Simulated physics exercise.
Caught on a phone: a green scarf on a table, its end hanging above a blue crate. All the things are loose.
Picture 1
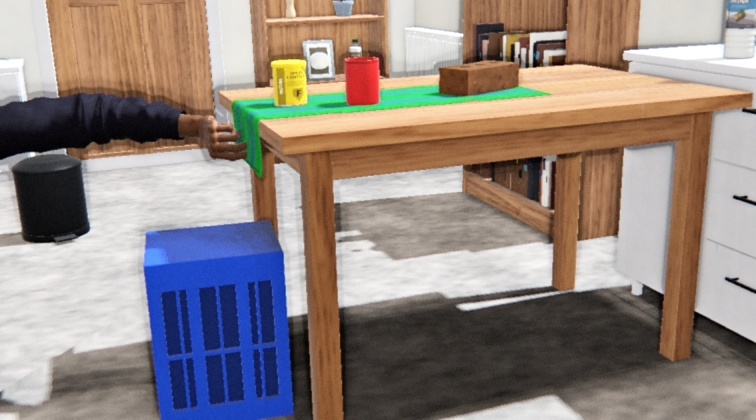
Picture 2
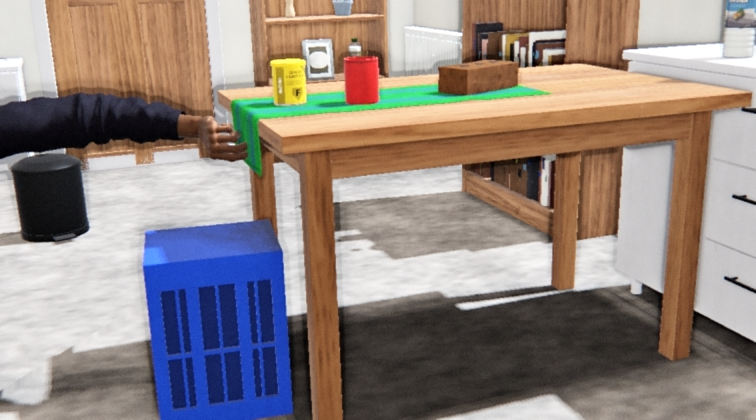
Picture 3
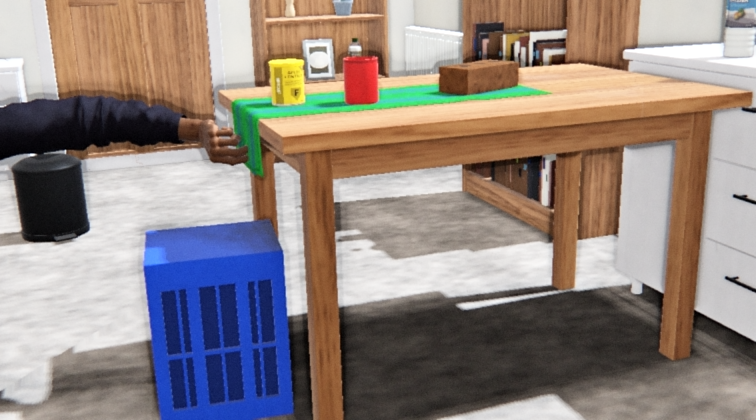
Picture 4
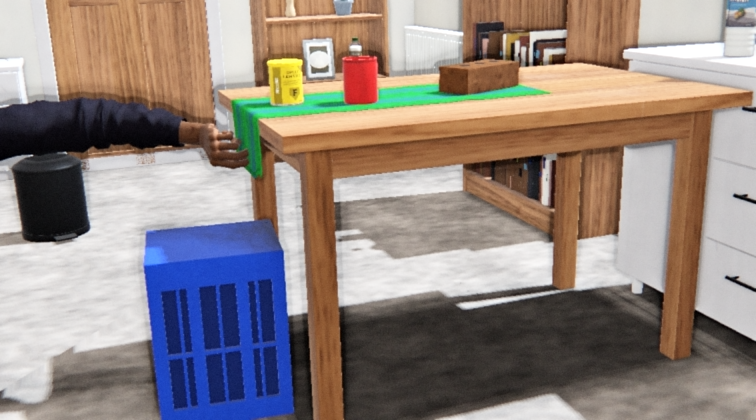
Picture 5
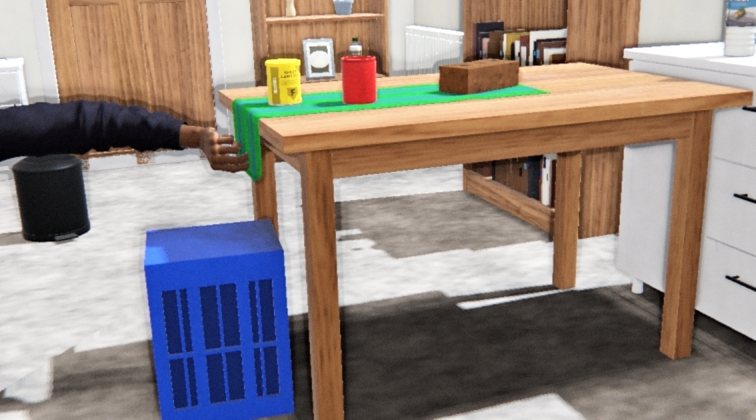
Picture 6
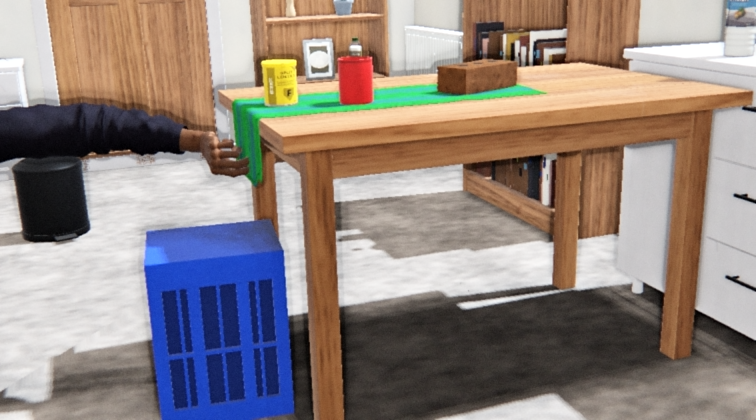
A hand tugs the green cloth slightly, and the yellow tin and red mug shift left.
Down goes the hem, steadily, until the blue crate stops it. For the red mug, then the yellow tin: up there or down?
Outcome: The red mug keeps clear of the edge and the yellow tin falls off.
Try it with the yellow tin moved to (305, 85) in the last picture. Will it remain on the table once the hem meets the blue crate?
In that case it is carried off.
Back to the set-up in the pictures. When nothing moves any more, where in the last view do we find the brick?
Its middle is at (424, 81).
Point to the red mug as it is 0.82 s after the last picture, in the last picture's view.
At about (300, 85).
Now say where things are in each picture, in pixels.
The first frame shows scarf end (262, 178); red mug (362, 59); yellow tin (289, 62); brick (480, 65); top of the crate (194, 252).
The second frame shows scarf end (261, 177), far hem (552, 94); yellow tin (288, 61); yellow tin stands on the cloth.
The third frame shows scarf end (263, 177); red mug (360, 58).
The fourth frame shows scarf end (262, 177), far hem (552, 93); yellow tin (285, 61).
The fifth frame shows scarf end (261, 178); red mug (358, 58).
The sixth frame shows scarf end (262, 183), far hem (548, 93); red mug (355, 58); yellow tin (279, 62); top of the crate (195, 251).
Then, 0.18 s later than the last view, hem going down; mug moved a little; tin moved a little.
Then, 0.50 s later than the last view, hem going down; mug carried along near (321, 83); tin tipping at the edge near (244, 84).
Then, 0.82 s later than the last view, hem on the crate; mug carried along near (300, 85); tin over the edge.
Finally, hem on the crate; mug carried along near (296, 85); tin over the edge. The red mug stays on the table and the yellow tin goes over the edge.
